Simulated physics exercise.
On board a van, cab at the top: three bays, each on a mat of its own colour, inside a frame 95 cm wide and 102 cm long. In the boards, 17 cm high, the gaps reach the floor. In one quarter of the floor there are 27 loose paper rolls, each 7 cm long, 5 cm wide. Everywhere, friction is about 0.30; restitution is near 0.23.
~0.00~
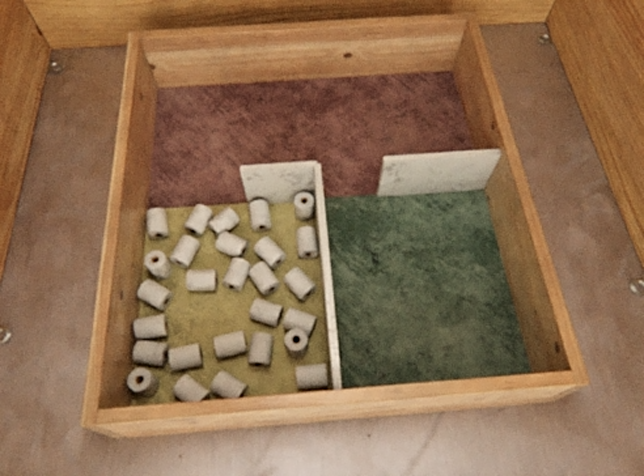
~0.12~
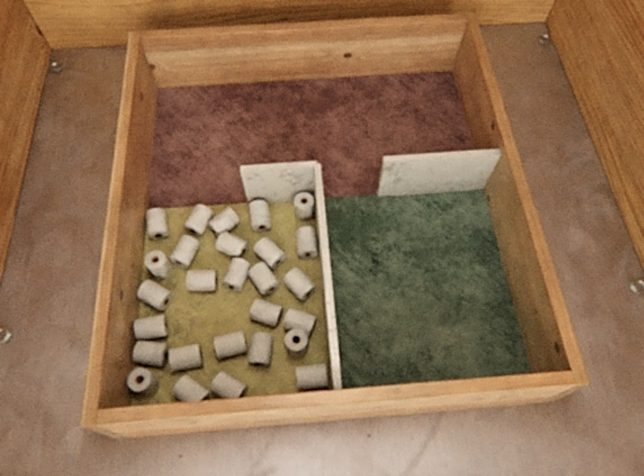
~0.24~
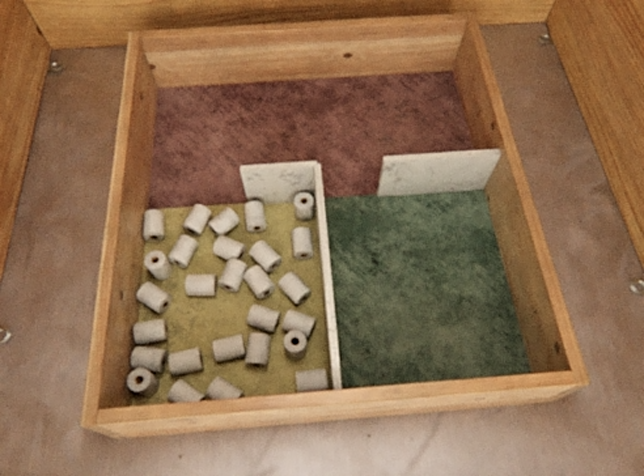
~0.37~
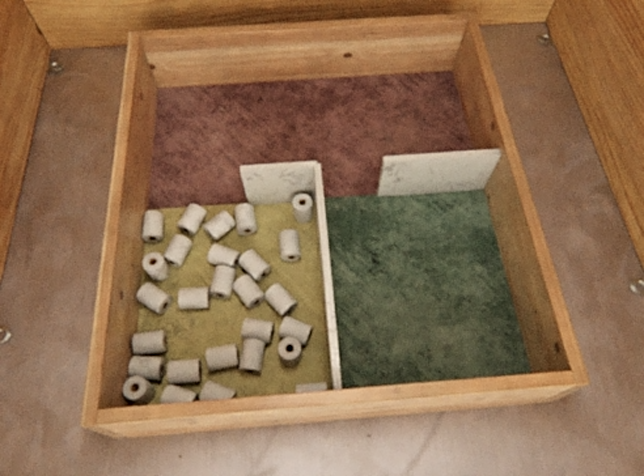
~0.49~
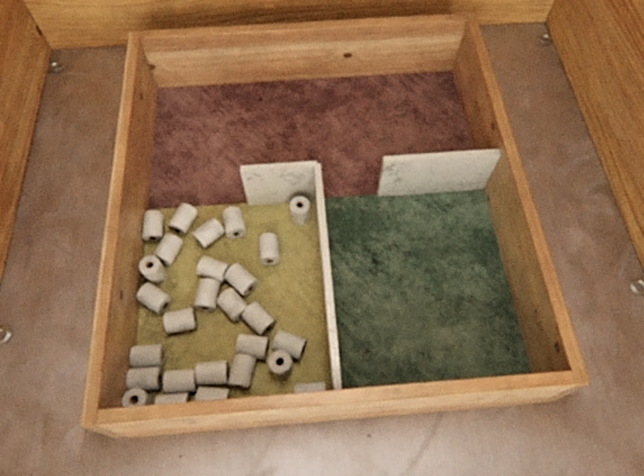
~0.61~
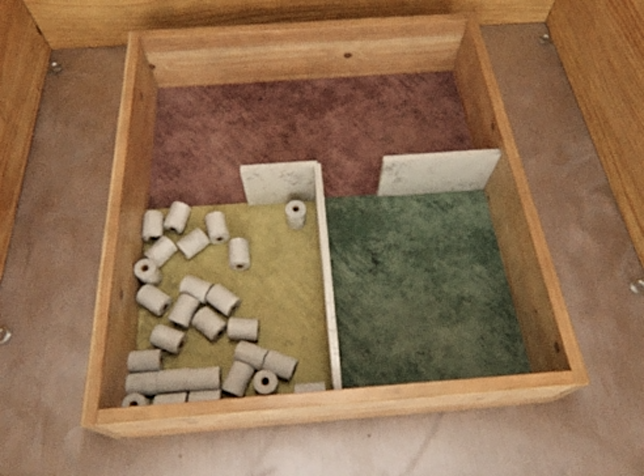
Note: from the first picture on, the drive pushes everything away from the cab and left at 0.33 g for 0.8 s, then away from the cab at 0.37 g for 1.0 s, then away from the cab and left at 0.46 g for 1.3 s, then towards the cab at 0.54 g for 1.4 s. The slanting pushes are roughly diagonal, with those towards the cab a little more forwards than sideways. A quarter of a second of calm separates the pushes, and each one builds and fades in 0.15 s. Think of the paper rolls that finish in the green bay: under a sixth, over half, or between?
Share finishing in the green bay: Short of one sixth of them.
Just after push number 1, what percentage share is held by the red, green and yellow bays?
The split is red 0, green 0, yellow 100 percent.
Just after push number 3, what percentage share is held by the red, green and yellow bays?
Red 0, green 0, yellow 100 %.
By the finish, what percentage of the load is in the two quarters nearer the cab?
Share: About 80 in a hundred.
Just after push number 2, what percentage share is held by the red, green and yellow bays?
Result, in percent - red: 0, green: 0, yellow: 100.
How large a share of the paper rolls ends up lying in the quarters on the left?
About 100 %.
After push 1 (1.04 s), 27 in the yellow bay.
After push 2 (2.29 s), 27 in the yellow bay.
After push 3 (3.84 s), 27 in the yellow bay.
After push 4 (5.49 s), 22 in the red bay and 5 in the yellow bay.
When it is over (at 5.84 s), 22 in the red bay and 5 in the yellow bay. Asked share, 0 of 27, 0 per cent.
